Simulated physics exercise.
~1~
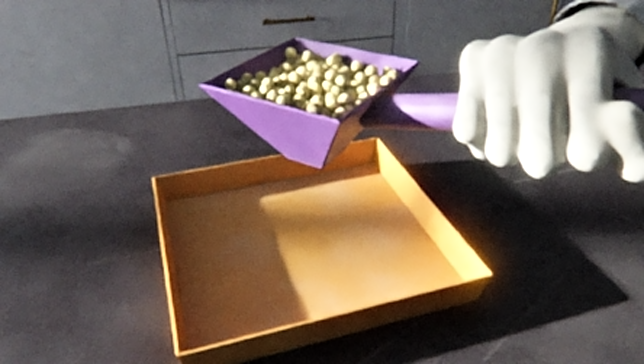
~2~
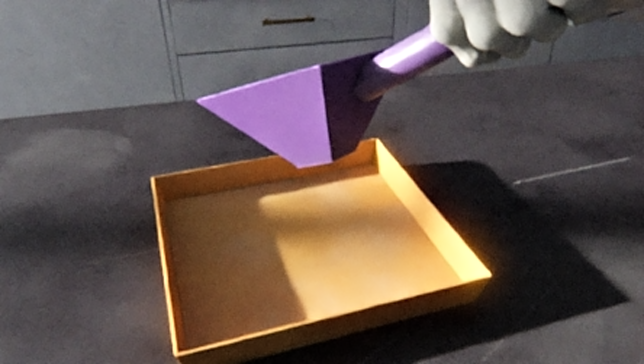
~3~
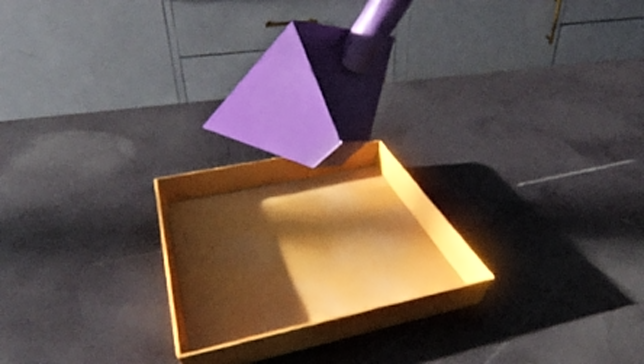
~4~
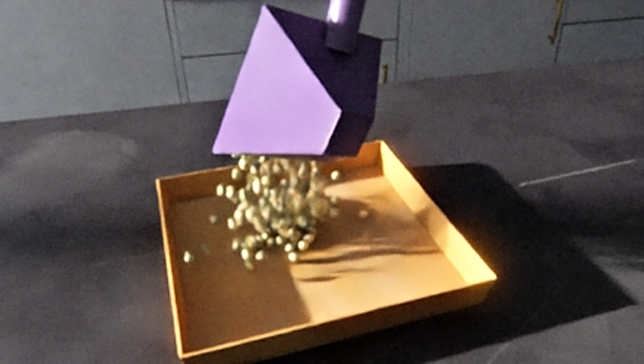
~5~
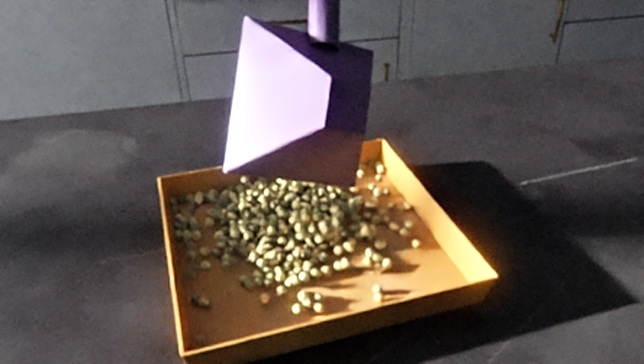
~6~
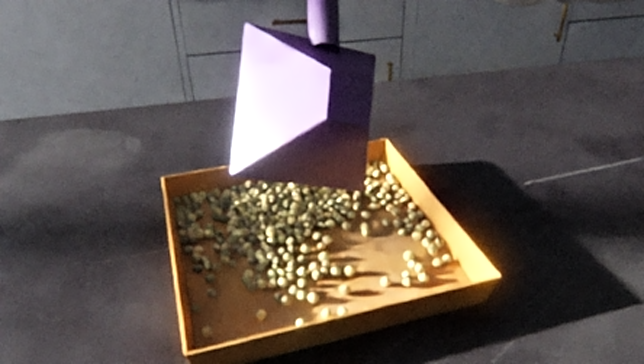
A white-gloved hand tipped a purple scoop of soya beans steadily over a shallow orange tray on a dark surface, until the beans poured out in a clump and spread across the tray, leaving the upturned scoop held above them.
